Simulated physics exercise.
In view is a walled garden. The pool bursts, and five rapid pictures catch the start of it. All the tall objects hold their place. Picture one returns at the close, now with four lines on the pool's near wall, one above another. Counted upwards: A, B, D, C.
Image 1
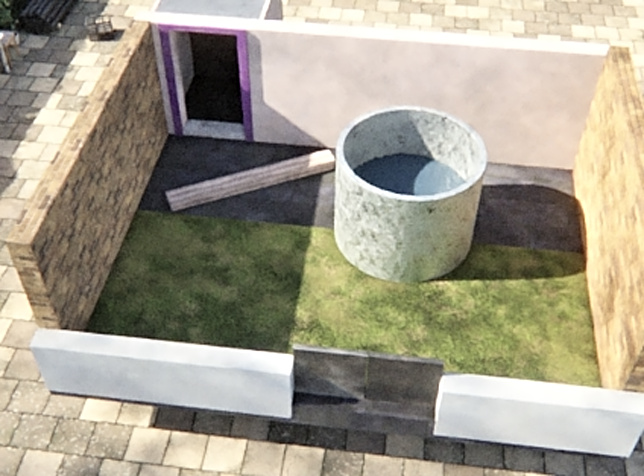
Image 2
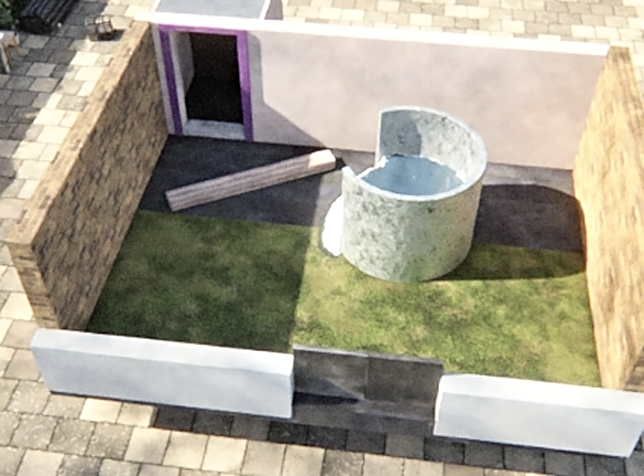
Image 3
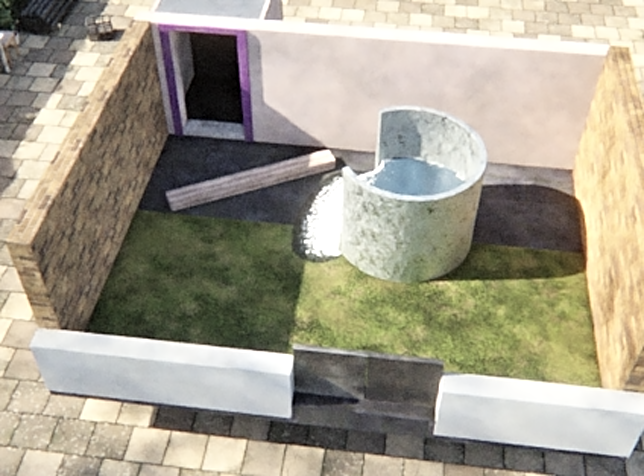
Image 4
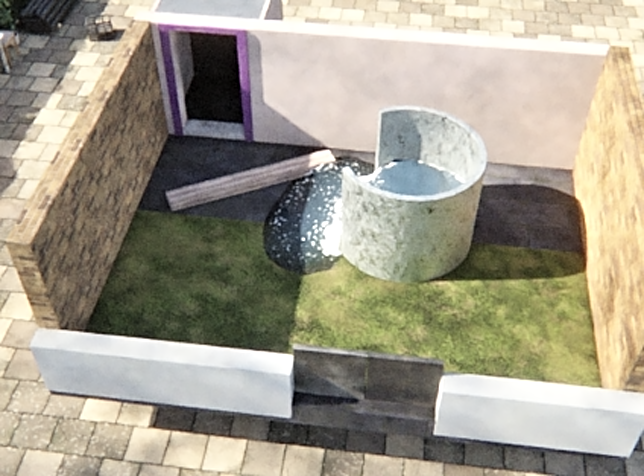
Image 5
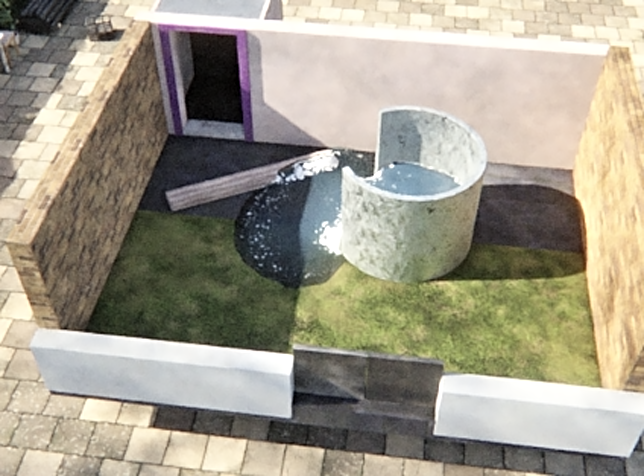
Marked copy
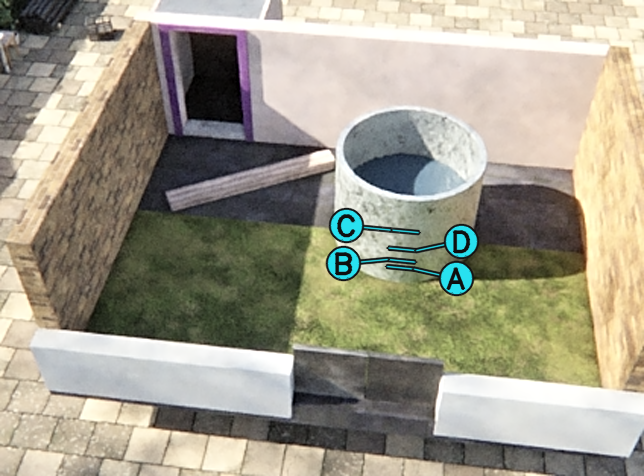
The video shows a walled garden with a round stone pool, a purple doorway and a shut gate; a gap opens in the pool's left side, and water pours out, spreading leftward over the paving and grass.
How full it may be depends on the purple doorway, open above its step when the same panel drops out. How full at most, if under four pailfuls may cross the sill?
Line D.
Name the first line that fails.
C.
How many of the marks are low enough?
Three.
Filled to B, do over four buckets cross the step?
No, that is safe.
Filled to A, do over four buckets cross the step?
No, that is safe.
In cyan, A at (400, 267); B at (401, 260); C at (404, 231); D at (402, 249); from the bottom up A, B, D, C.
With A, nothing gets over.
With B, nothing gets over.
With C, about 9 bucketfuls get in.
With D, a splash gets over, under a bucket.
